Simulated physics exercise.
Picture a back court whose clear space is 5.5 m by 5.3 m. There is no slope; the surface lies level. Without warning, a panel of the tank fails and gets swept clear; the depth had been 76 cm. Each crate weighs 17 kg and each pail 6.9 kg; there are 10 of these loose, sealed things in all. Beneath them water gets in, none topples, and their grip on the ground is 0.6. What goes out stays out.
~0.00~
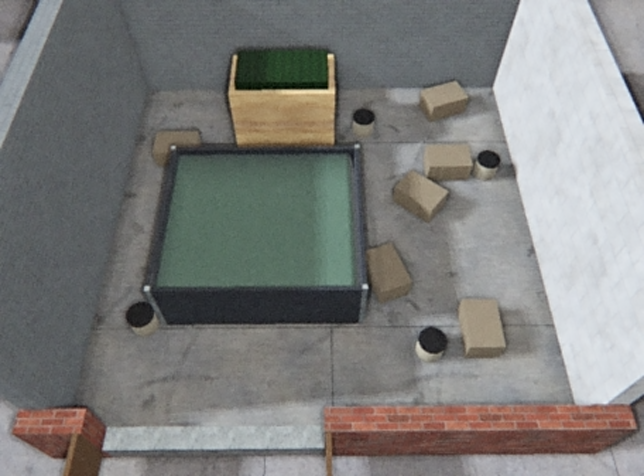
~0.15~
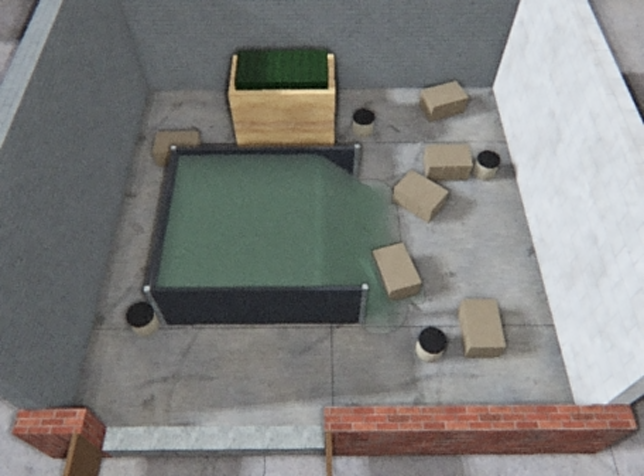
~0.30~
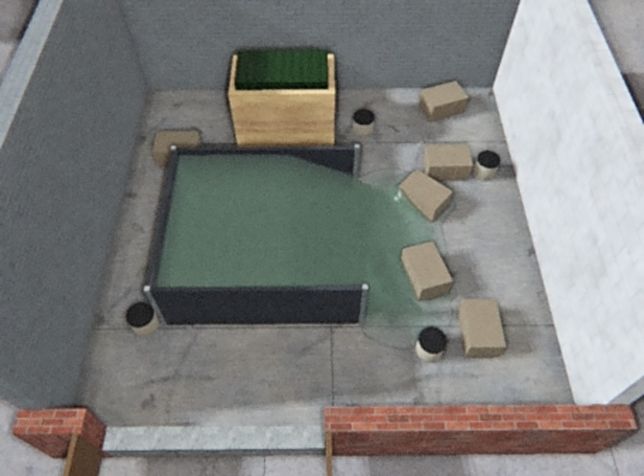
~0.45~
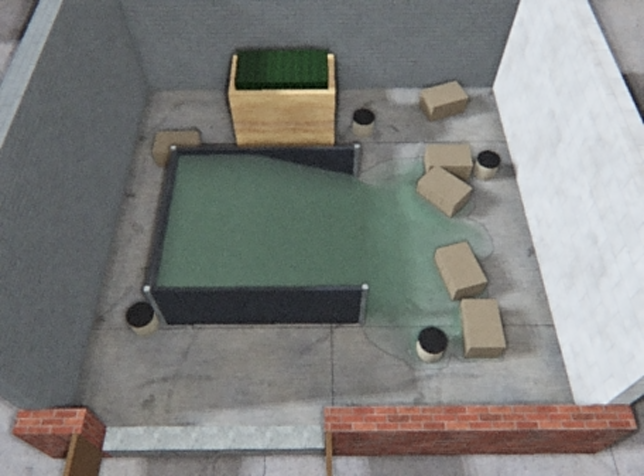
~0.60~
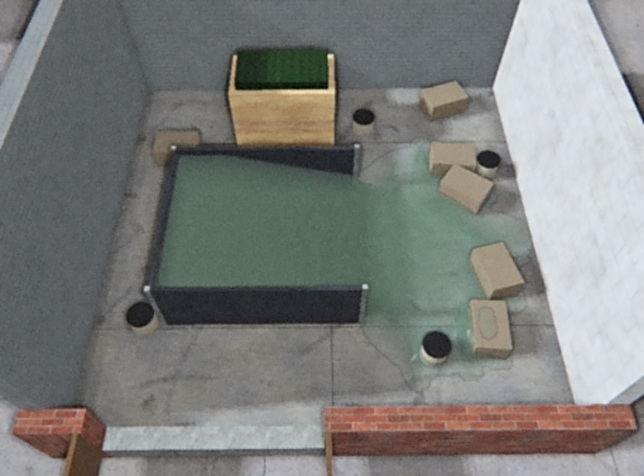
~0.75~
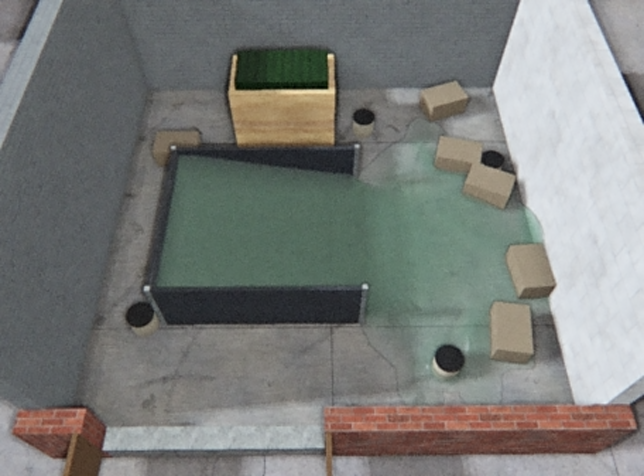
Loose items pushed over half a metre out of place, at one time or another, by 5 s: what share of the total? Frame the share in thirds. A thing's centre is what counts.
Seems to me it will amount to two thirds or beyond.
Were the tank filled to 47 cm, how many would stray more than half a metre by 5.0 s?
So the tally would be 8.
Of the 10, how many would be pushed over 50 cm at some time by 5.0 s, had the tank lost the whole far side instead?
Count: 8.
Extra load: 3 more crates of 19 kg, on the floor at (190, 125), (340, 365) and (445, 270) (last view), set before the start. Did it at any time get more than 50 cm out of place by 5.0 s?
Order as listed: Inside half a metre / beyond half a metre / beyond half a metre.
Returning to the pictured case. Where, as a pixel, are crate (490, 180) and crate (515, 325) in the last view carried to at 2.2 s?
Estimated pixels: (493, 109) and (539, 371).
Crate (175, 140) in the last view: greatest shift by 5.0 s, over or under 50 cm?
Answer: Short of it.
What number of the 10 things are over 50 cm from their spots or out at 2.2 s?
The answer is 6.
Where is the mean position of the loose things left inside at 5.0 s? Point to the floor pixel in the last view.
The average lands around (276, 216).
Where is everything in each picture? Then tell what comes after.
The first picture shows a crate at (387, 267), on the bottom; a crate at (422, 189) rests on the ground; water covers 4.6 m2; 0 of 10 have shifted.
The second picture shows a crate at (397, 266) rests on the ground, 12 cm from its start; a crate at (422, 189) rests on the ground; water covers 5.7 m2; 1 of 10 have shifted.
The third picture shows a crate at (427, 265), on the bottom, 49 cm from its start; a crate at (426, 189) rests on the ground, 6 cm from its start; 7.0 m2 under water; 2 of 10 have shifted.
The fourth picture shows a crate at (462, 265) rests on the ground, 91 cm from its start; a crate at (445, 185), on the bottom, 33 cm from its start; 8.4 m2 under water; 2 of 10 have shifted.
The fifth picture shows a crate at (499, 265), on the bottom, 135 cm from its start; a crate at (467, 182) rests on the ground, 63 cm from its start; 10.1 m2 under water; 5 of 10 have shifted.
The sixth picture shows a crate at (533, 265) rests on the ground, 178 cm from its start; a crate at (491, 179) rests on the ground, 96 cm from its start; water covers 11.8 m2; 5 of 10 have shifted.
After 1.1 s 5 of 10 are over 50 cm from their spots; 2 afloat.
After 2.2 s 6 of 10 are over 50 cm from their spots; 6 afloat.
After 3.5 s 8 of 10 are over 50 cm from their spots; 6 afloat.
After 5.0 s 9 of 10 are over 50 cm from their spots, and 9 have been at some point; 8 afloat.
